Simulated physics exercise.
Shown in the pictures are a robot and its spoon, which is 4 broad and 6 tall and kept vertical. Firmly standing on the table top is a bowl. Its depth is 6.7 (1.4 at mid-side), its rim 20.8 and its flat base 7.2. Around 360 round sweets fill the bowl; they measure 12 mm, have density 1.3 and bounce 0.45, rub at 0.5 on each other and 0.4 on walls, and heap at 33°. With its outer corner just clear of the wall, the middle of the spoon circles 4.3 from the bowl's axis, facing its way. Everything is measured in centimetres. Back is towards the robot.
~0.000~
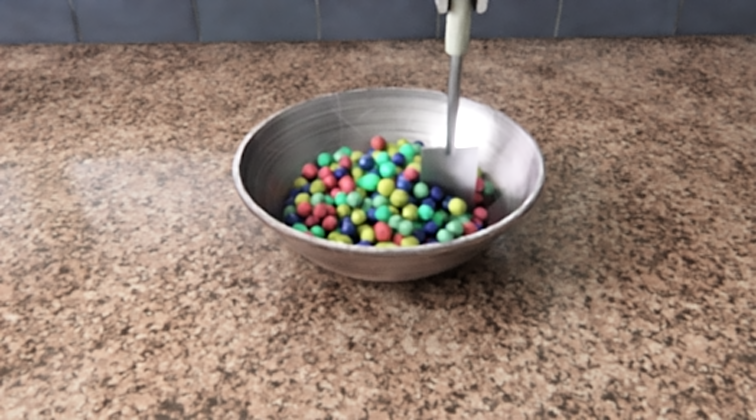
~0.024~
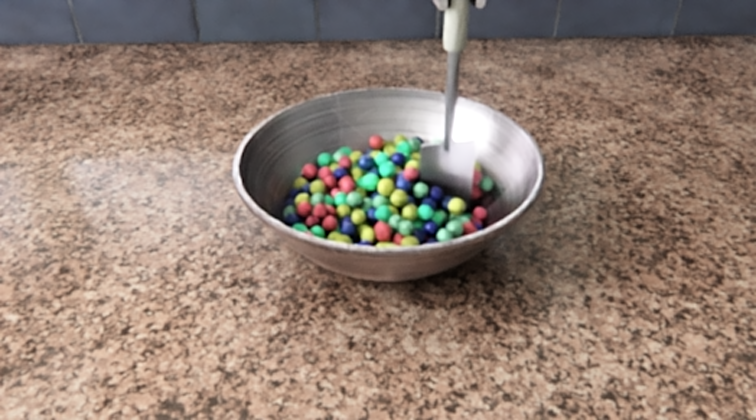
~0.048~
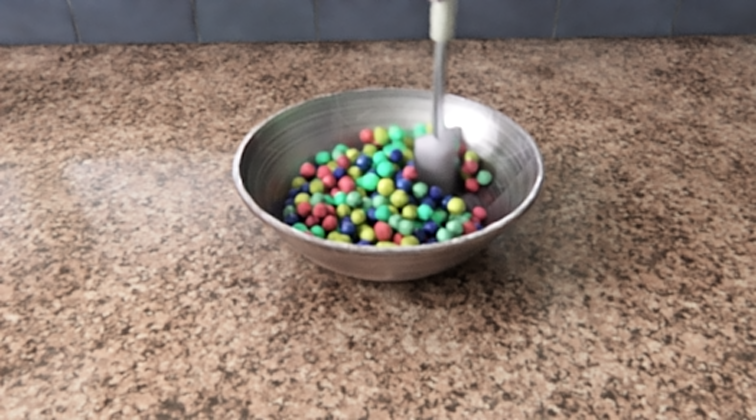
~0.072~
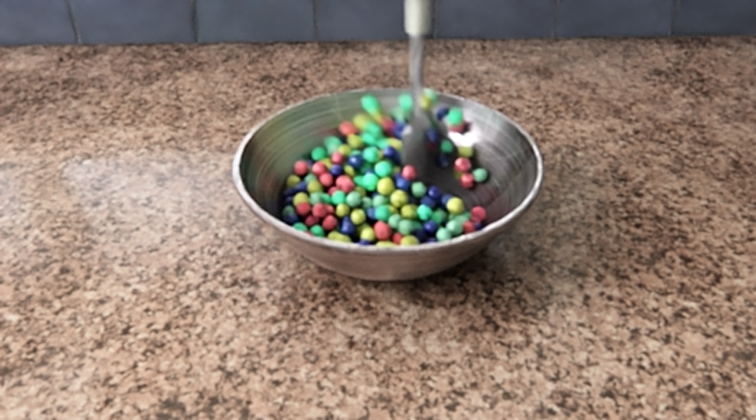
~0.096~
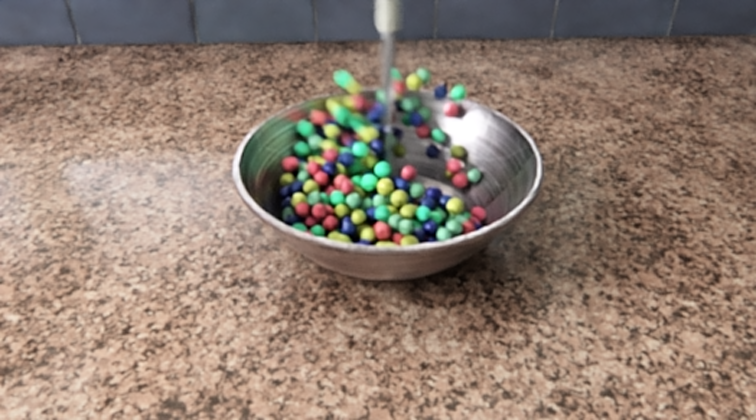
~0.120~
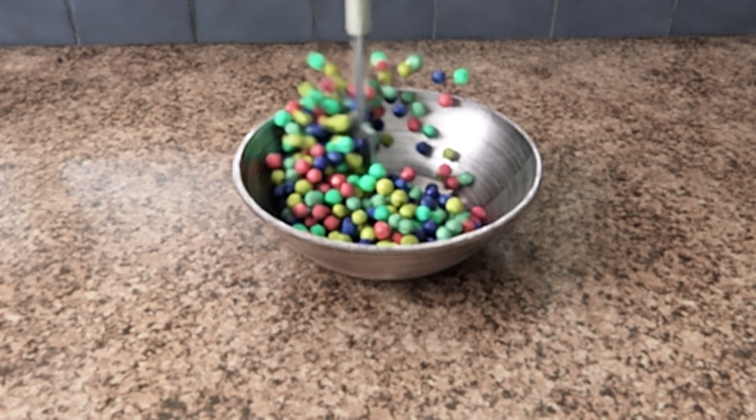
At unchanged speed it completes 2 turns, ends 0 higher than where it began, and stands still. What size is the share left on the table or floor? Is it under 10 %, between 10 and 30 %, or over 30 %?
Over 30 %.
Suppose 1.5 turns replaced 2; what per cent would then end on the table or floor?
About 40 per cent.
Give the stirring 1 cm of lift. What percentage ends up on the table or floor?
Around 40 percent of it.
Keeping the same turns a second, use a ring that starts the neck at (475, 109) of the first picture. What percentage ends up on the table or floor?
Table or floor share: Near 50 %.
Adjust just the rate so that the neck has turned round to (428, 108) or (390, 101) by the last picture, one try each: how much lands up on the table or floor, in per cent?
Near 5 per cent for the first, near 25 per cent for the second.
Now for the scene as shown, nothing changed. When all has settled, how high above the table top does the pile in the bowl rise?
The peak stands near 5.5 centimetres up.
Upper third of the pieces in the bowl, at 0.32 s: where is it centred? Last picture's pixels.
At about (482, 196).
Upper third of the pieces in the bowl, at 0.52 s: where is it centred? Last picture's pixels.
Near (298, 171).
After 0.32 s, 348° round, highest piece 12 above the table; 266 in the bowl, 30 on the table or floor, 64 in flight or on the tool.
After 0.52 s, 221° round, highest piece 11 above the table; 228 in the bowl, 121 on the table or floor, 11 in flight or on the tool.
After 0.82 s, 0° round, highest piece 7 above the table; 195 in the bowl, 162 on the table or floor, 3 in flight or on the tool.
After 1.52 s, 0° round, highest piece 5 above the table; 195 in the bowl, 165 on the table or floor.
At rest, 195 in the bowl, 165 on the table or floor. That is 46 % on the table or floor.
